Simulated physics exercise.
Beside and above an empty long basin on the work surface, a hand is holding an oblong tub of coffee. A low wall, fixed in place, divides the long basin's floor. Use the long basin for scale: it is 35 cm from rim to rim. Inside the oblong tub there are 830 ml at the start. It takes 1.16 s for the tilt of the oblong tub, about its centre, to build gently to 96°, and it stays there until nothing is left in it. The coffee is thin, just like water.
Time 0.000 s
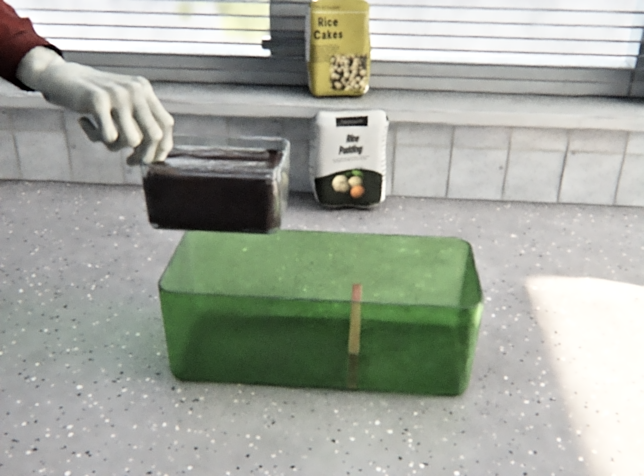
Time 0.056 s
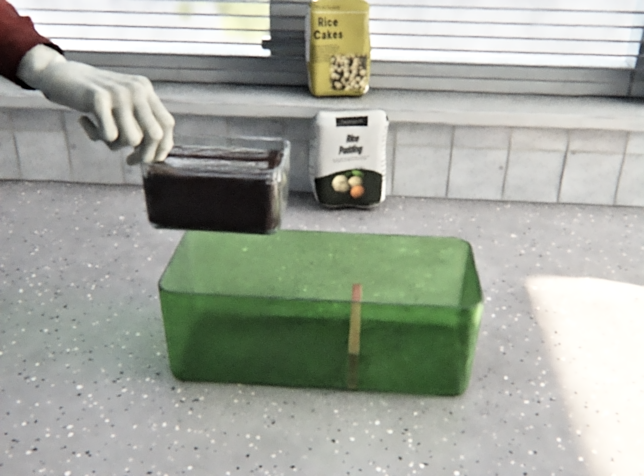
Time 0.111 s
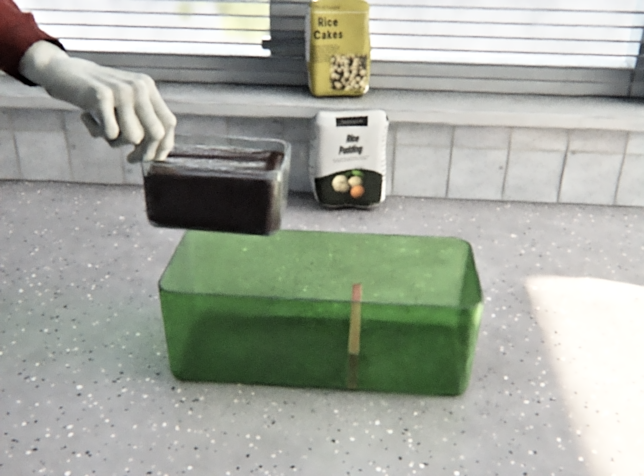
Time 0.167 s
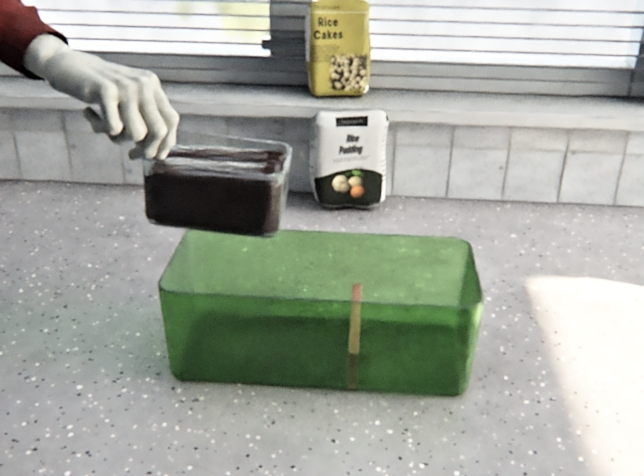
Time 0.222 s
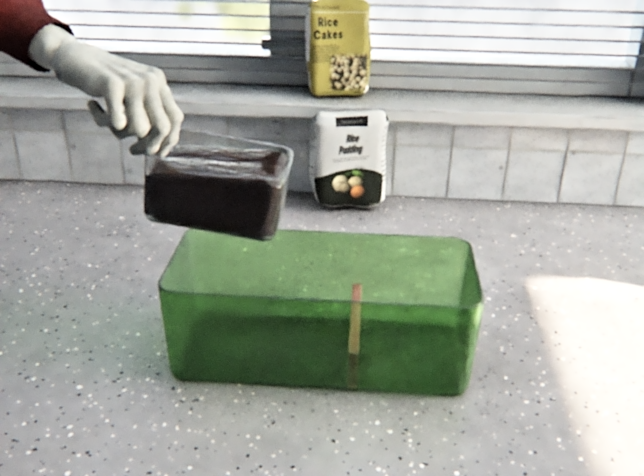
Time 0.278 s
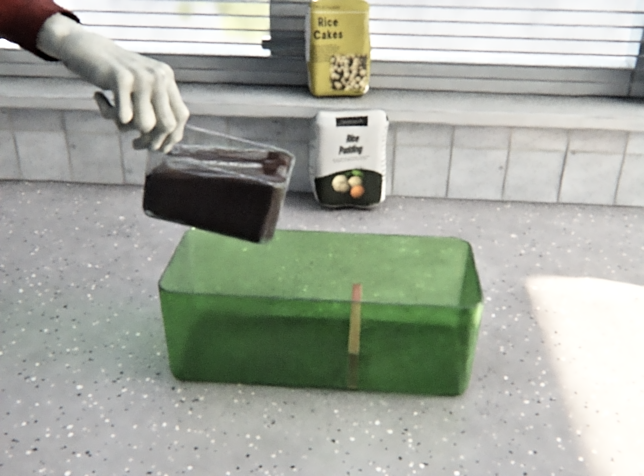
A pale, grey-white hand in a dark red sleeve holds a clear oblong tub of dark coffee at the left, above a speckled grey worktop seen from slightly above. An empty, see-through green basin with a thin brownish upright strip sits below, with yellow and white food packets behind by a blind-covered window. The hand slowly tilts the tub slightly, its right end dipping, while the camera stays still.
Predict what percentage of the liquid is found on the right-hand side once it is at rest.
About 31 % is on the right.
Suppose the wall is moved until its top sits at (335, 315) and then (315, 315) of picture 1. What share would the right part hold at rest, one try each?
I'd say 65 percent on the first go, 75 percent on the next.
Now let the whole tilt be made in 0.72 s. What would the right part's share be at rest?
That would give about 15 percent.
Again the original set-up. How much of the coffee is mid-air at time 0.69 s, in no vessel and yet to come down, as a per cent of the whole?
Around 26 percent.
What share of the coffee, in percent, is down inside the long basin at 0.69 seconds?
About 24 per cent.
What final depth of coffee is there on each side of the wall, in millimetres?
Around 18 mm deep on the left, around 14 mm deep on the right.
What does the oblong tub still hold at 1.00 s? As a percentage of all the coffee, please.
Close to 12 percent of the whole amount.
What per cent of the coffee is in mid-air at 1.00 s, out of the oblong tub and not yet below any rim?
Some 3 % is up in the air.
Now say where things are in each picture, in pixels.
In the first frame, it leans 0°; its right rim is at (285, 156); the coffee meets the walls at (155, 158) and (284, 163); the long basin's rim runs from (173, 257) to (476, 272); the wall's top is at (355, 316).
In the second frame, it leans 1°; its right rim is at (285, 157); the coffee meets the walls at (155, 158) and (284, 163).
In the third frame, it leans 2°; its right rim is at (286, 158); the coffee meets the walls at (155, 157) and (284, 164).
In the fourth frame, it leans 5°; its right rim is at (287, 162); the coffee meets the walls at (157, 157) and (286, 164).
In the fifth frame, it leans 8°; its right rim is at (289, 166); the coffee meets the walls at (157, 156) and (287, 165).
In the sixth frame, it leans 13°; its right rim is at (290, 171); the coffee meets the walls at (158, 158) and (290, 166).
Then, 0.69 s in, the tilt is 62° and 51 per cent is still to pour, 16 is left of the wall and 8 right of it.
Then, 1.00 s in, the tilt is 91° and 13 per cent is still to pour, 53 is left of the wall and 30 right of it.
Then, 1.31 s in, the tilt is 96° and 2 per cent is still to pour, 66 is left of the wall and 31 right of it.
Then, 1.66 s in, the tilt is 96° and 0 per cent is still to pour, 69 is left of the wall and 31 right of it.
Finally, 69 per cent lies left of the wall, 31 right of it and 0 outside.
